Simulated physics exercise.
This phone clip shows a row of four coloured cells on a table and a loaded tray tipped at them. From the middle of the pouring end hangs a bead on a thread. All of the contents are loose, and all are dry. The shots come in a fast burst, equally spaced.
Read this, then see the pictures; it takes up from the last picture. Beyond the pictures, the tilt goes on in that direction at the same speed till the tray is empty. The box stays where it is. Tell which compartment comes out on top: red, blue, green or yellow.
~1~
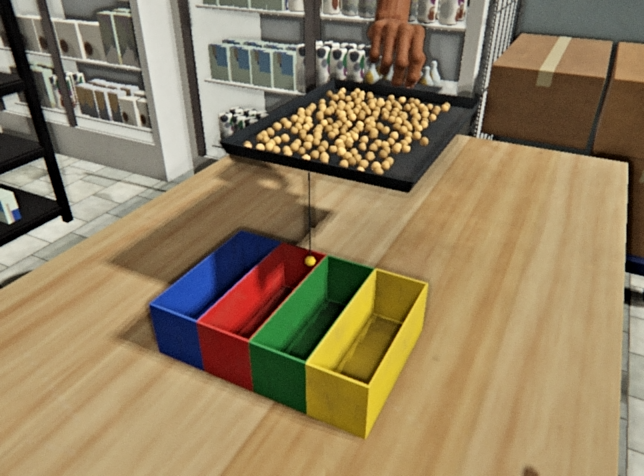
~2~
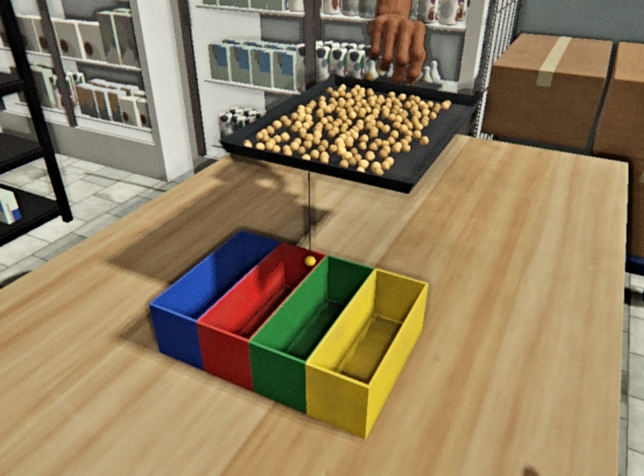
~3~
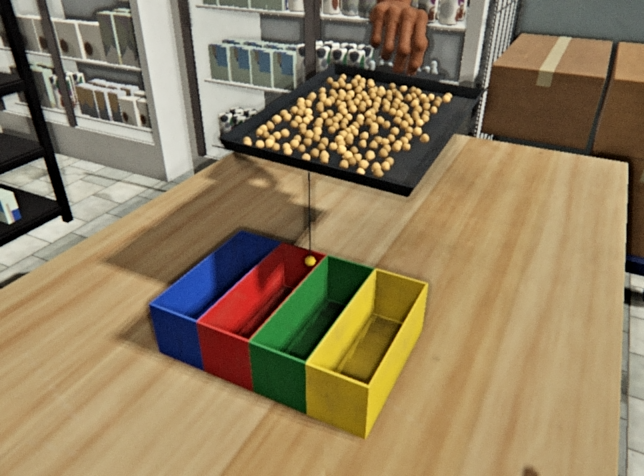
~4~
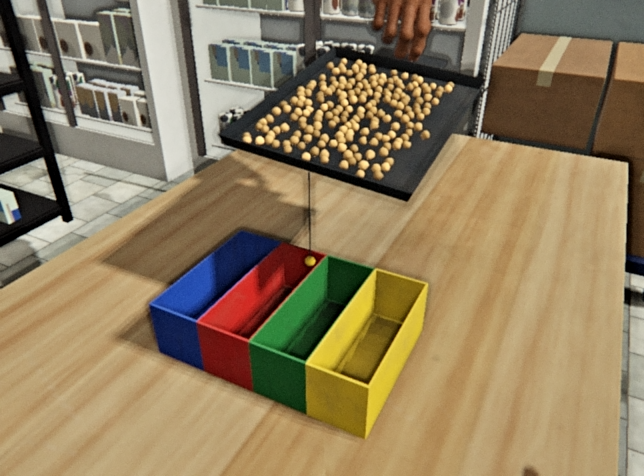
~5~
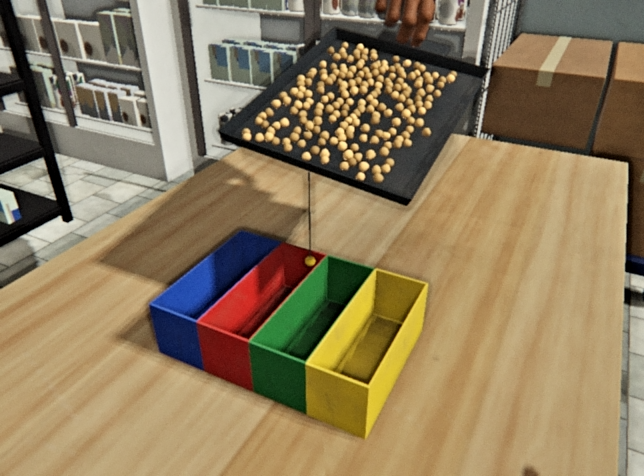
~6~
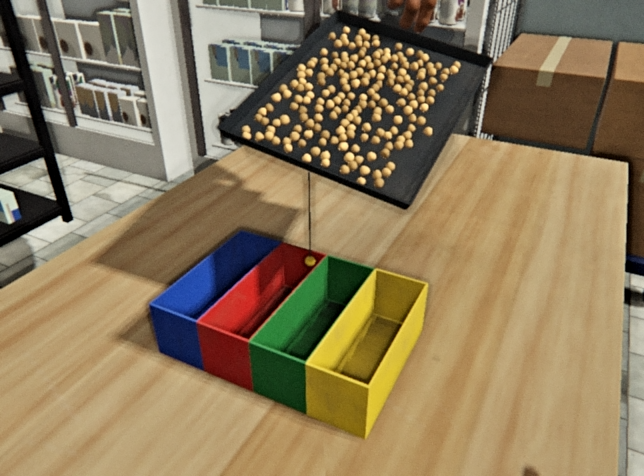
It is yellow that comes out on top.
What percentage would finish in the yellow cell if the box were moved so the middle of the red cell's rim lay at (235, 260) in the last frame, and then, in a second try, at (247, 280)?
Trial 1 10%, trial 2 60%.
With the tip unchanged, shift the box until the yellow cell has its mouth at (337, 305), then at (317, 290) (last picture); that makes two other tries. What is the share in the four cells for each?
Close to 30 %, followed by close to 10 %.
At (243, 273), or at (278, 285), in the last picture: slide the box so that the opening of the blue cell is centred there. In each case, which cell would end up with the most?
Try 1 - that yellow cell; try 2 - that green cell.
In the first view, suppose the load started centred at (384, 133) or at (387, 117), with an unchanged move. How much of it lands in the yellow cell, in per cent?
Try 1: 80 %; try 2: 80 %.
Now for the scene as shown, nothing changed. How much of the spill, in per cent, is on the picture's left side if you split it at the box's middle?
0 per cent, roughly.
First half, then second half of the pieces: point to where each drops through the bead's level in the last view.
I'd say close to (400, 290) at first and close to (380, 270) later on.
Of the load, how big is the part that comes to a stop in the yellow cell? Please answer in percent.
Result: Some 70 % of the load.
Soon after the last picture, tray tipped steeply; about two thirds on the tray; a small part in the yellow cell; a stray few in the green cell; about a quarter falling or outside the box.
A little later, tray tipped past a quarter turn; a stray few on the tray; about two thirds in the yellow cell; a small part in the green cell; about a quarter falling or outside the box.
Later still, tray tipped past a quarter turn; about two thirds in the yellow cell; a small part in the green cell; about a quarter falling or outside the box.
At rest, tray tipped past a quarter turn; about two thirds in the yellow cell; a small part in the green cell; none in the red cell; none in the blue cell; about a quarter outside the box.
